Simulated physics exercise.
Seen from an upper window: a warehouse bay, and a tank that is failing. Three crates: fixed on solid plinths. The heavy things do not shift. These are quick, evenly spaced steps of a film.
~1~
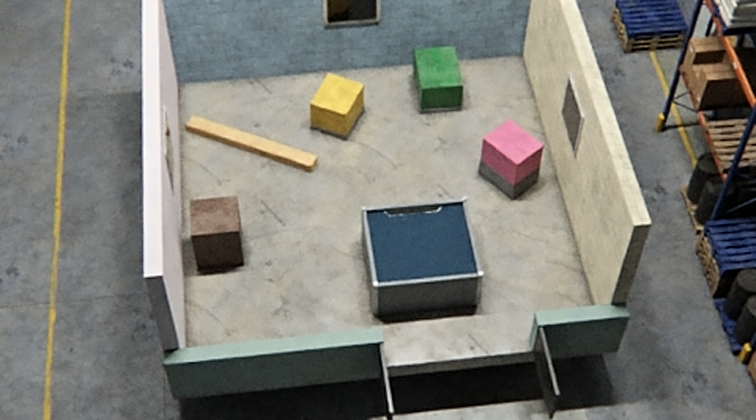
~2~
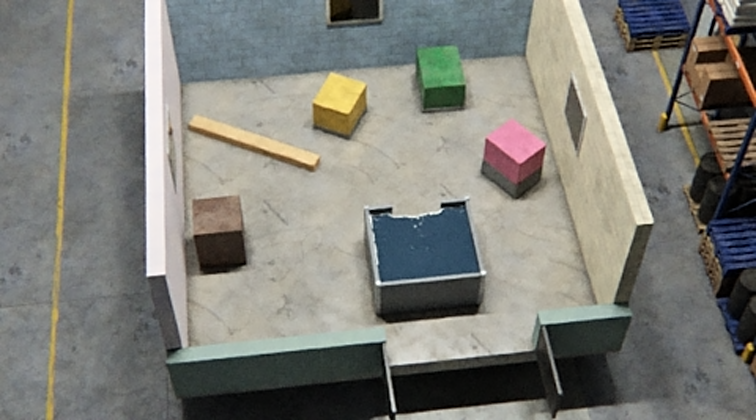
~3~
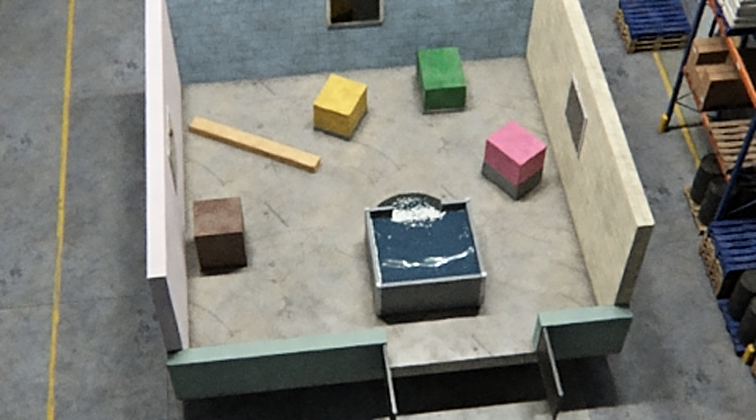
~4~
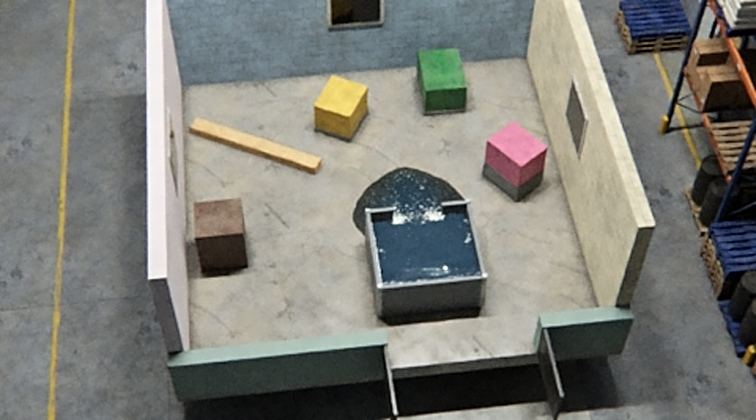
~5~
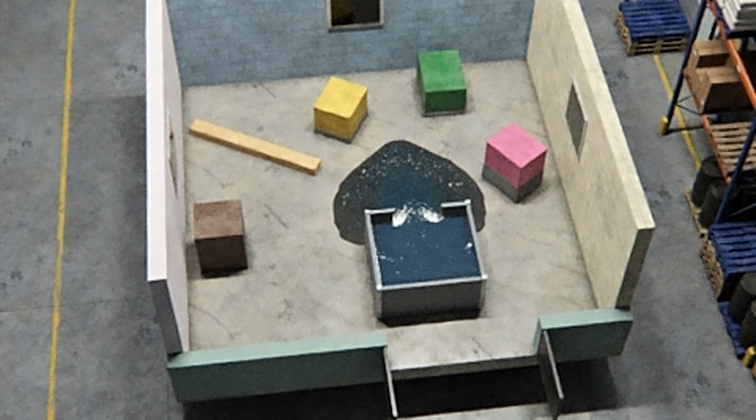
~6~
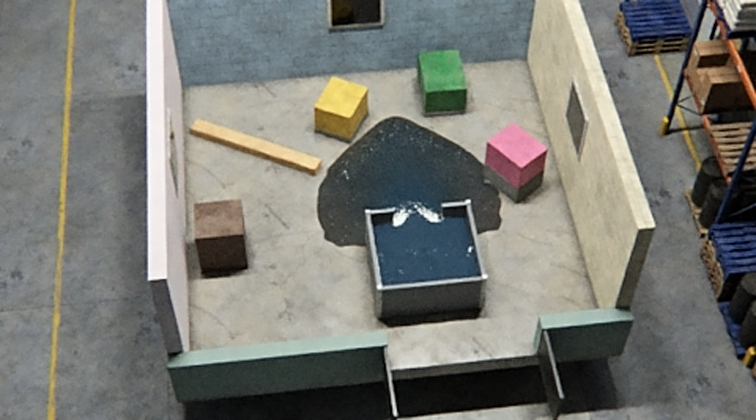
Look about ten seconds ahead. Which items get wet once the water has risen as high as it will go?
The yellow crate ends up wet, the green crate ends up wet, the pink crate remains dry.
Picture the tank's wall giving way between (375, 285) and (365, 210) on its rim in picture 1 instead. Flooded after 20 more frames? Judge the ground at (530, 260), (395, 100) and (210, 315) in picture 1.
As listed: Free of water, clear, flooded.
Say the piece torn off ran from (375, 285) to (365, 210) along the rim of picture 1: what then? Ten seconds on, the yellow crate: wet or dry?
I'd say the yellow crate never gets wet.
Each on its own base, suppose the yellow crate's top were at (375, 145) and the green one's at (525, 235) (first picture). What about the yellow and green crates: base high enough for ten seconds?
So the yellow one gets reached and the green one stays high and dry.
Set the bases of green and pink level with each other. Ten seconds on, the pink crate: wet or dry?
Well, the pink crate is inundated then.
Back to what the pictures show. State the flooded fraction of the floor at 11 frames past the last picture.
Near 45 in a hundred.
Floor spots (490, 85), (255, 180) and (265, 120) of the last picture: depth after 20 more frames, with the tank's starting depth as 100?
I'd say around 16 per cent, then 2 per cent, then 8 per cent.
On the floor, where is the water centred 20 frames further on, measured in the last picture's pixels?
I reckon somewhere around (399, 165).
A moment on, water covers 30 % of the floor; the yellow crate water round its plinth, the green crate water round its plinth, the pink crate water round its plinth.
Next, water covers 45 % of the floor; the yellow crate water round its plinth, the green crate water round its plinth, the pink crate water round its plinth.
Then, water covers 50 % of the floor; the yellow crate water round its plinth, the green crate water round its plinth, the pink crate water round its plinth.
Later, water covers 65 % of the floor; the yellow crate water round its plinth, the green crate water round its plinth, the pink crate water round its plinth.
In the end, water covers 85 % of the floor; the yellow crate was topped, the green crate was topped, the pink crate stayed above the water.
